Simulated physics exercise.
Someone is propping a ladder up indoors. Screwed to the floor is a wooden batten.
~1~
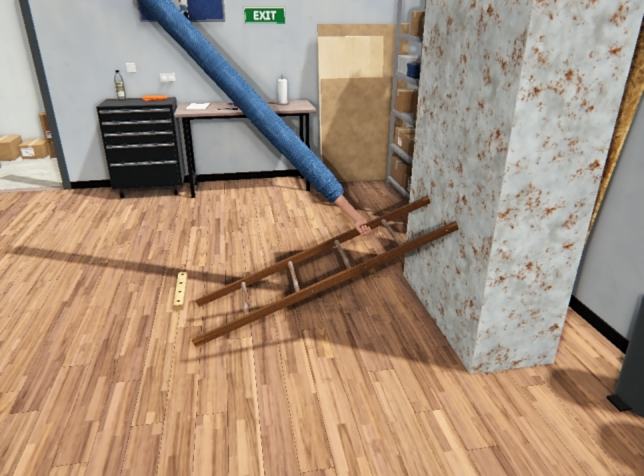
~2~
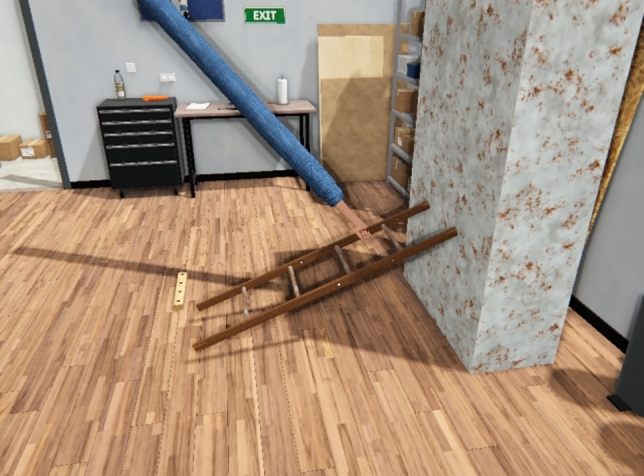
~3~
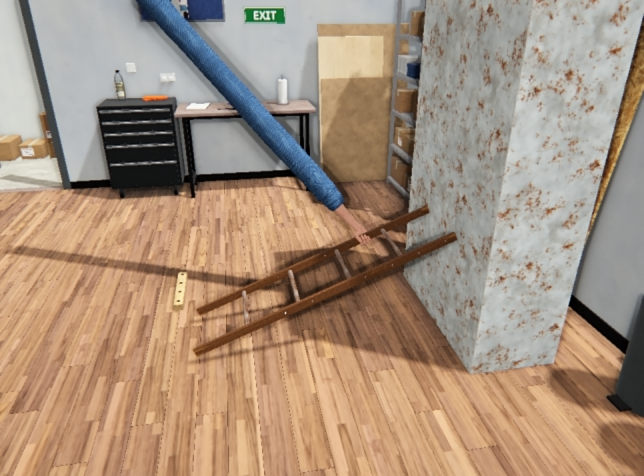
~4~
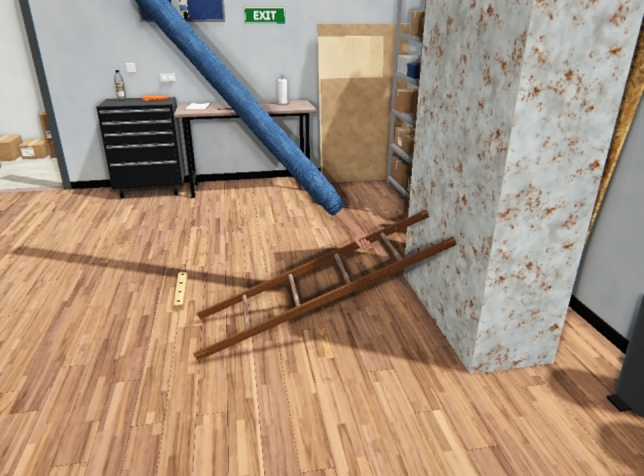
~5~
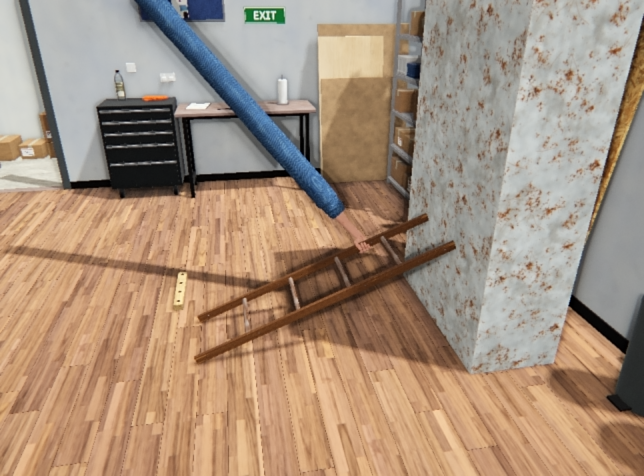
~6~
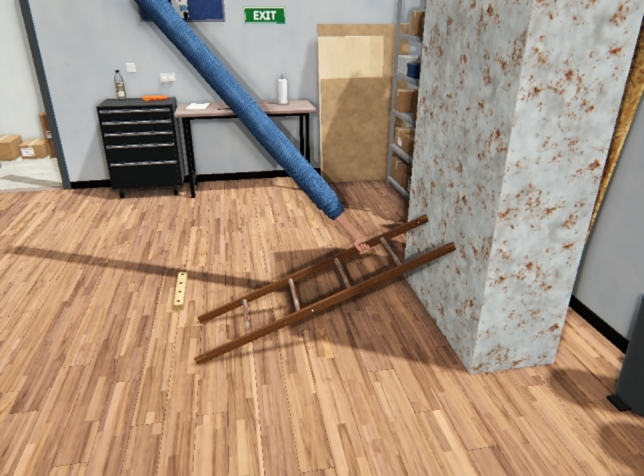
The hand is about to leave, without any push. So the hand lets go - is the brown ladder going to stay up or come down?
It's going to come down.
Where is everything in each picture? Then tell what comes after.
Still on the way; brown ladder (319, 267); batten (181, 290), in the first picture.
Still on the way; brown ladder (319, 272); batten (181, 290), in the second picture.
Still on the way; brown ladder (319, 276); batten (181, 290), in the third picture.
Still on the way; brown ladder (319, 281); batten (181, 290), in the fourth picture.
Still on the way; brown ladder (319, 284); batten (181, 290), in the fifth picture.
In place, still held; brown ladder (319, 285); batten (181, 290), in the sixth picture.
Then, 0.30 s on from there, brown ladder turned 10° from its first pose near (313, 304).
In the end, the brown ladder slips down, near (309, 327).
